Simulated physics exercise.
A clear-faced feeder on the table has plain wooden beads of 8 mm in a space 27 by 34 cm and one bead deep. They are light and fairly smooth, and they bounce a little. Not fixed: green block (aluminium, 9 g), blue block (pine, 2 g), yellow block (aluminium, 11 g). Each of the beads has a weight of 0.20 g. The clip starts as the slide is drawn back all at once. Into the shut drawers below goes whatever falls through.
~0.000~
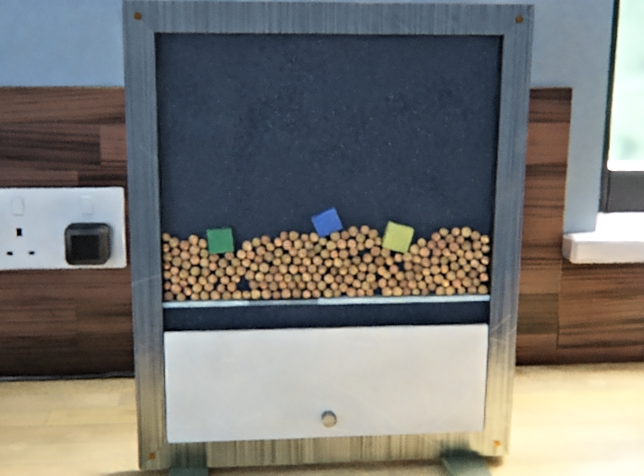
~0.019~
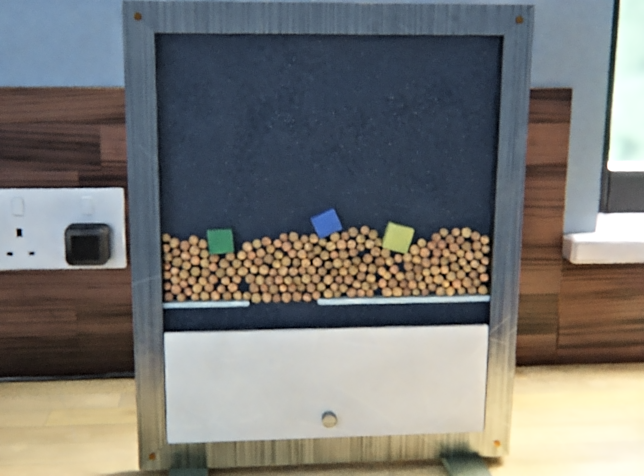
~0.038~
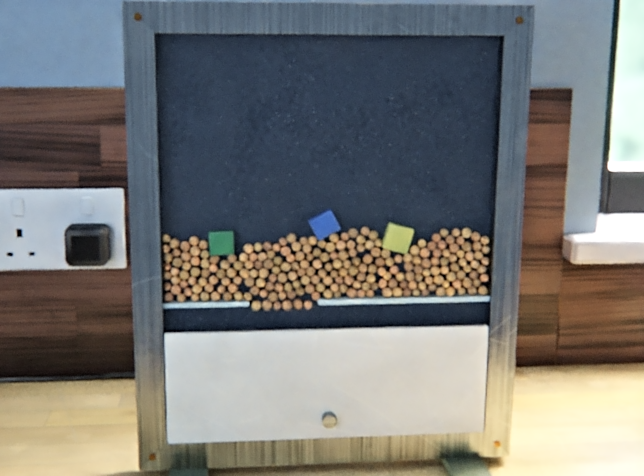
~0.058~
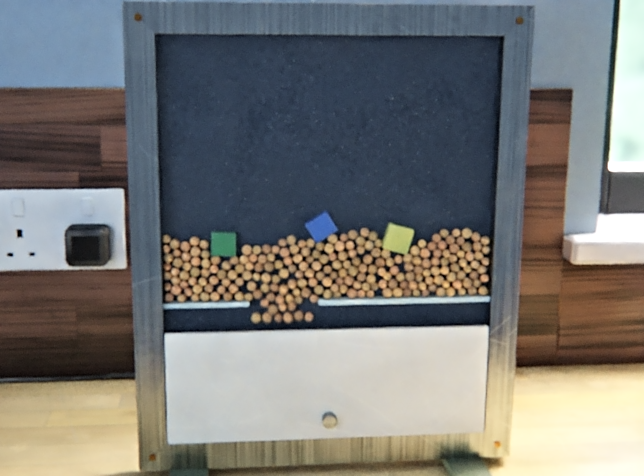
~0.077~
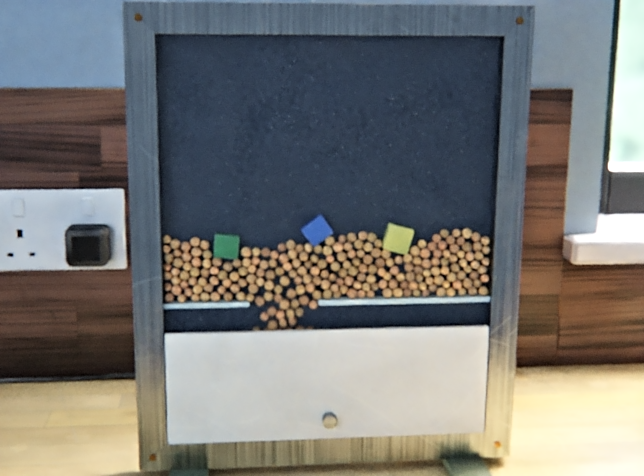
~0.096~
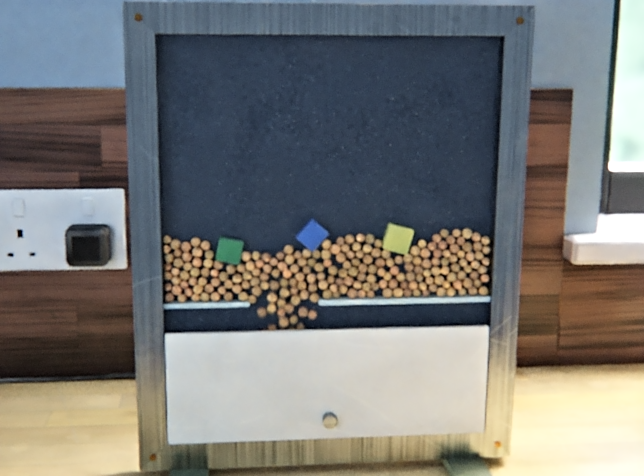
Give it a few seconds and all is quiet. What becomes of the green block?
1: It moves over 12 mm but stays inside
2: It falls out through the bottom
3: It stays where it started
Option 2: It falls out through the bottom.
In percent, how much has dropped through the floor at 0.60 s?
Roughly 50 per cent.
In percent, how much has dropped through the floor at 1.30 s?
Roughly 55 percent by then.
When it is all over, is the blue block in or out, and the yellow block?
Result - blue: Escaped, yellow: Retained.
After 0.25 s, 30 % are out; green block moved 7.9 cm tilted 66°; blue block below the floor; yellow block moved 1.5 cm tilted 29°.
After 0.60 s, 50 % are out; green block below the floor; blue block below the floor; yellow block moved 3.9 cm.
After 1.30 s, 55 % are out; green block below the floor; blue block below the floor; yellow block moved 7.2 cm tilted 90°.
Settled by 1.7 s, 60 % are out; green block below the floor; blue block below the floor; yellow block moved 7.2 cm tilted 90°.
